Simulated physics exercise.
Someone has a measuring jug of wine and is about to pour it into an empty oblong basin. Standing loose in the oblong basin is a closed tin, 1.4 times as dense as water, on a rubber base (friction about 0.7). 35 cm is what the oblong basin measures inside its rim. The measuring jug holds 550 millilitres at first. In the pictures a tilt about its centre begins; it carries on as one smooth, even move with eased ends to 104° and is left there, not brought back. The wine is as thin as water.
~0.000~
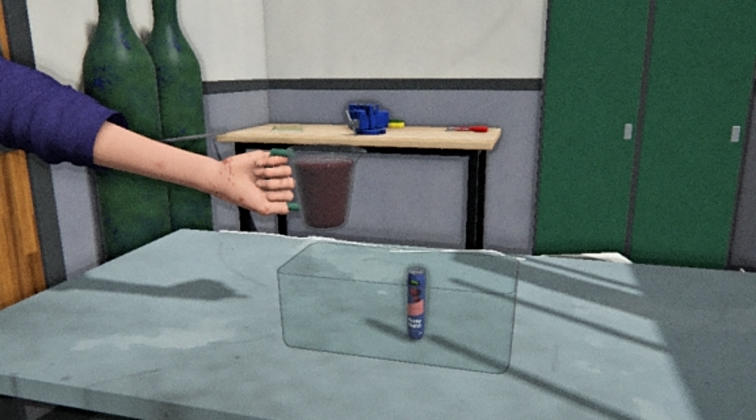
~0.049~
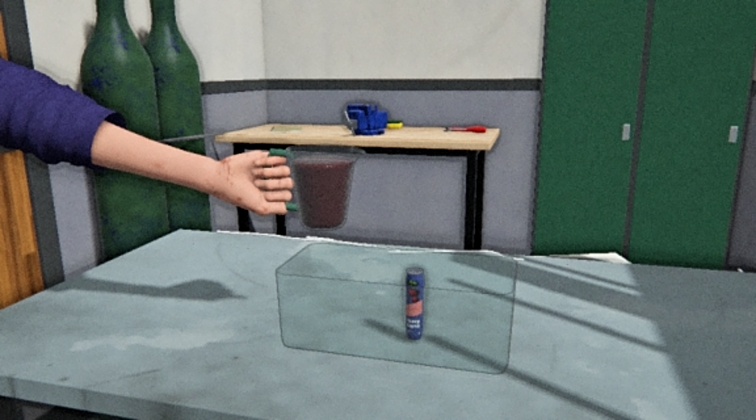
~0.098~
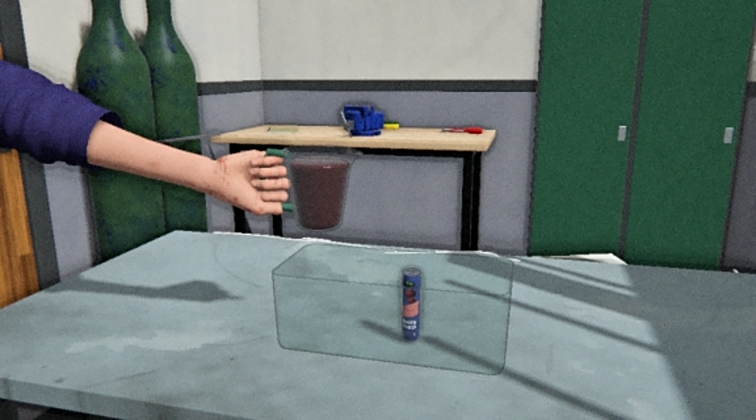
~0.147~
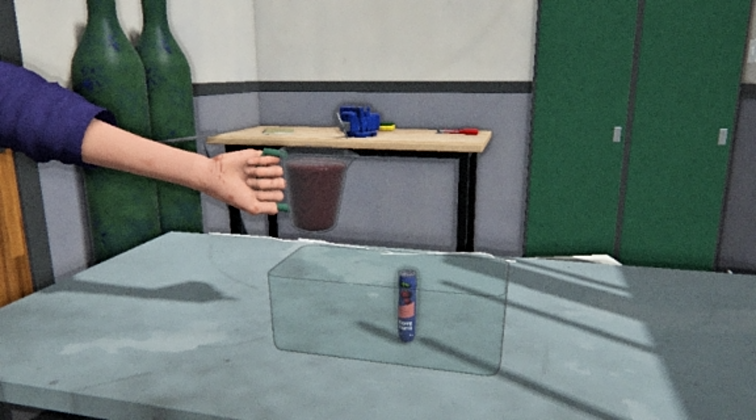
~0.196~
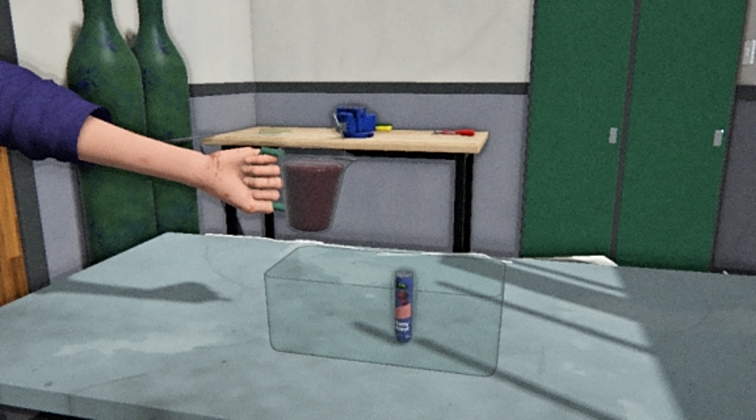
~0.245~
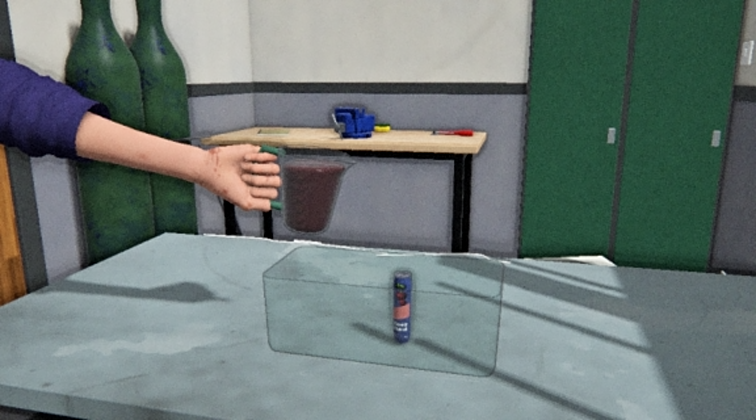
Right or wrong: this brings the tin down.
Right, the tin comes down.
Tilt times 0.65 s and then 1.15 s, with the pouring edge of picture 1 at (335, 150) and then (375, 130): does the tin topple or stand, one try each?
The tin stays vertical the first time and overturns the second time.
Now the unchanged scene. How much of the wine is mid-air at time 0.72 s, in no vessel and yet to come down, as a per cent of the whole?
Some 14 % is the figure.
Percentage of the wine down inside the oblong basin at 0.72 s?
Some 5 per cent.
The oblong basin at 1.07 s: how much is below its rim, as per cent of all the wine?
Close to 58 in a hundred.
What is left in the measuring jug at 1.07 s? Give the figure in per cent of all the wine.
Some 26 per cent.
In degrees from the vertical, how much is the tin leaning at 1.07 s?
About 10 degrees from upright.
By 0.72 s the tilt is 59° and 81 per cent is still to pour; the tin stands where it began.
By 1.07 s the tilt is 94° and 27 per cent is still to pour; the tin leans 12°.
By 1.44 s the tilt is 104° and 1 per cent is still to pour; the tin lies on its side.
By 1.84 s the tilt is 104° and 0 per cent is still to pour; the tin lies on its side.
At rest the tin lies on its side.
